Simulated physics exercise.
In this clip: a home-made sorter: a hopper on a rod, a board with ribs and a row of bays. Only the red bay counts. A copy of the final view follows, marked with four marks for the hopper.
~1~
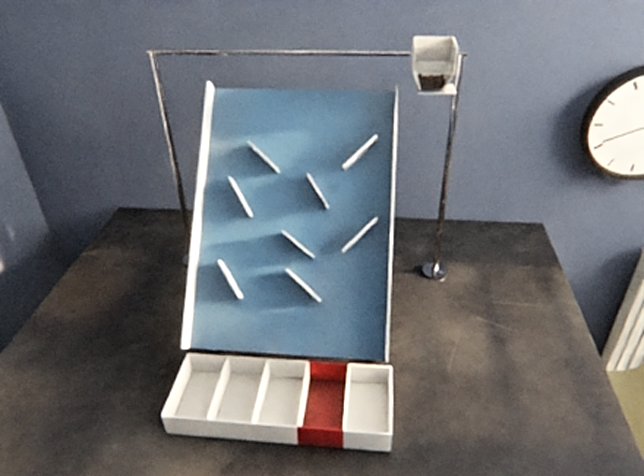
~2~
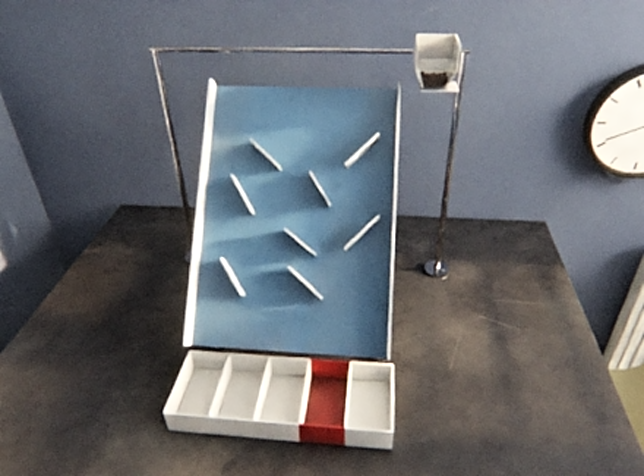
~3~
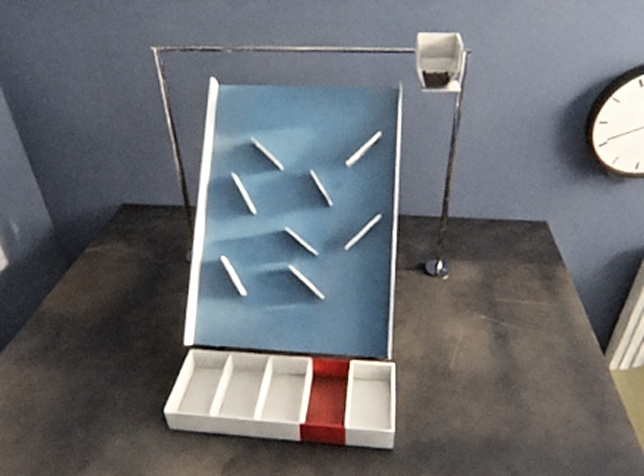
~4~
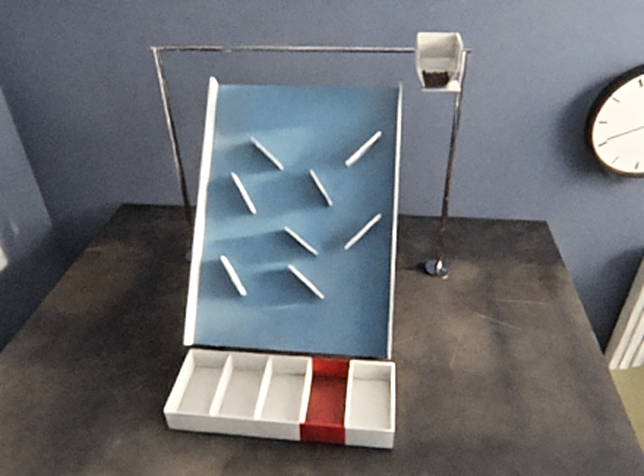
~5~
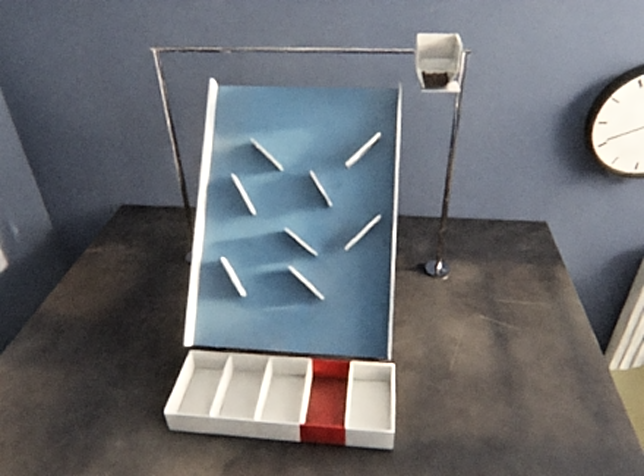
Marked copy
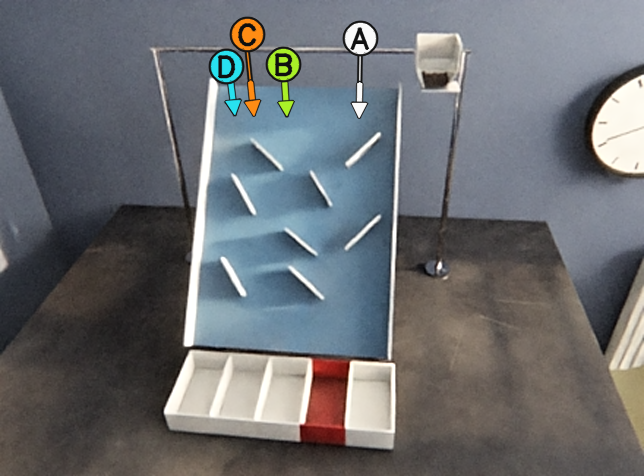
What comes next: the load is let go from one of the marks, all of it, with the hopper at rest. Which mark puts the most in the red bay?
Take A.
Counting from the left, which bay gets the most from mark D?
The first from the left.
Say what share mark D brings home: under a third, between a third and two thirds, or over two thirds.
It is under a third.
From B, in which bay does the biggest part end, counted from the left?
The fifth.
On the marked copy, mark A meets the board at (359, 112); mark B meets the board at (286, 110); mark C meets the board at (253, 110); mark D meets the board at (234, 109).
For mark A, roughly half in the red bay, roughly a third in other bays.
For mark B, about a tenth in the red bay, roughly two thirds in other bays, roughly a quarter outside the box.
For mark C, about a tenth in the red bay, roughly half in other bays, roughly a third outside the box.
For mark D, just a few in the red bay, roughly two thirds in other bays, roughly a third outside the box.
